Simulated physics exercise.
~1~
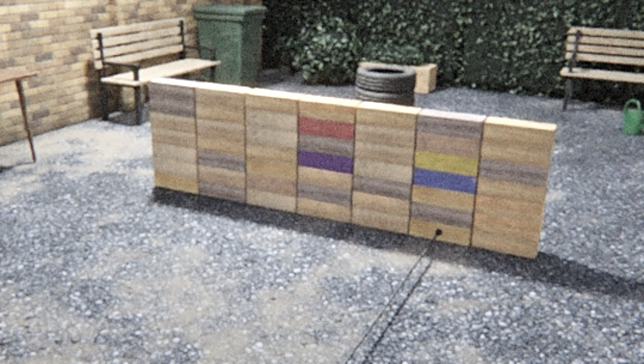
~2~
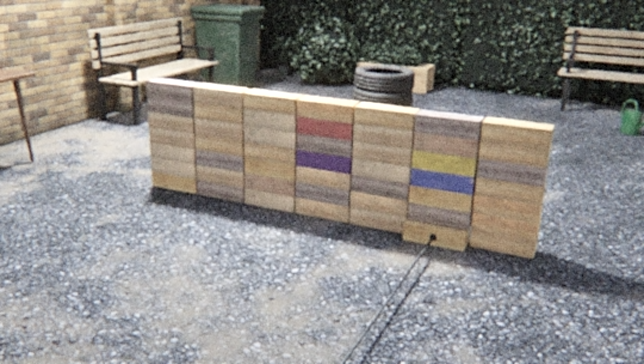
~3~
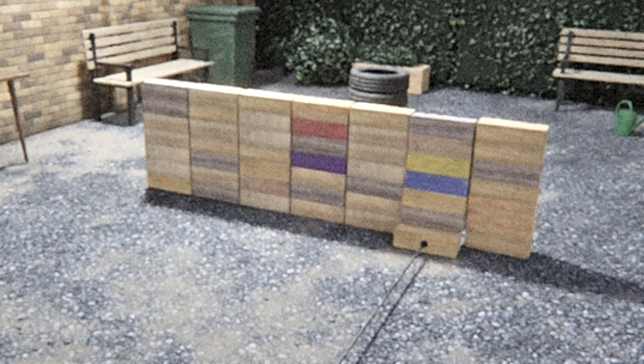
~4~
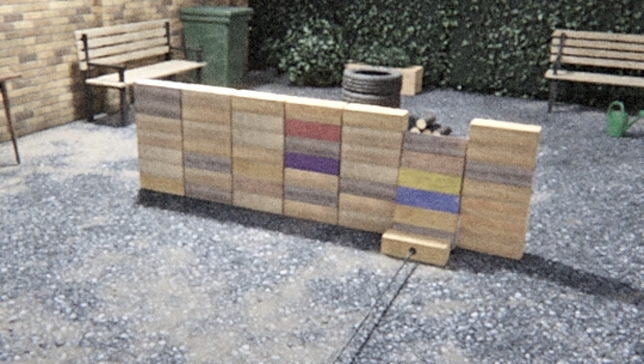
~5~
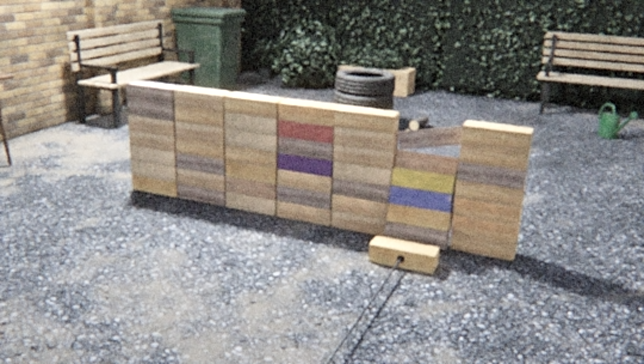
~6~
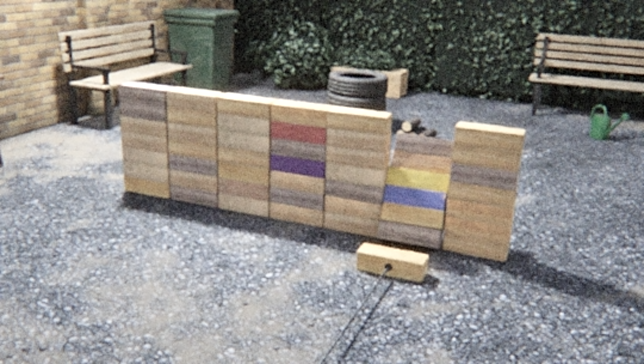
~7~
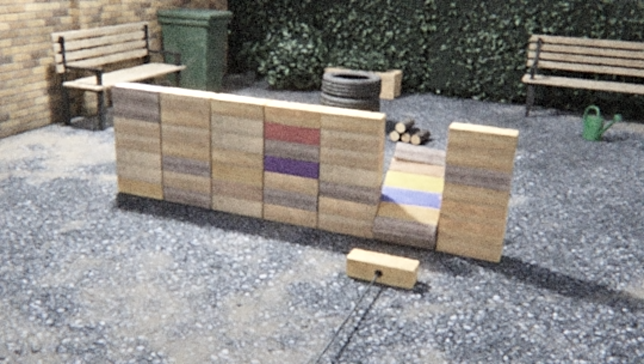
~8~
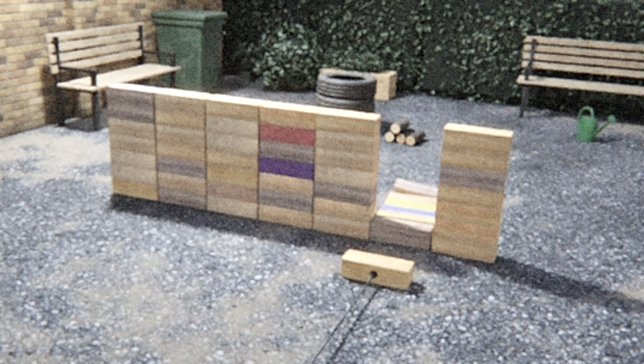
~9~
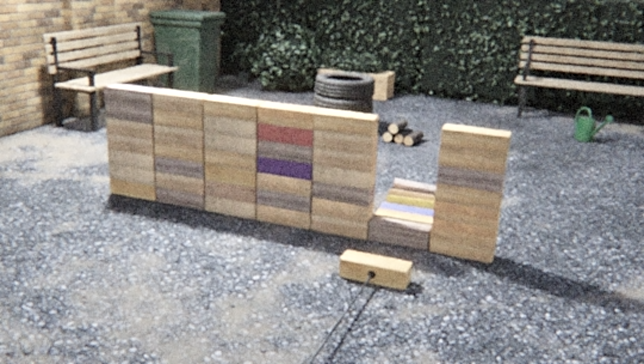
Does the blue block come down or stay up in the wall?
The blue block comes down. It tips backward with the rest of its column and ends up on its side.
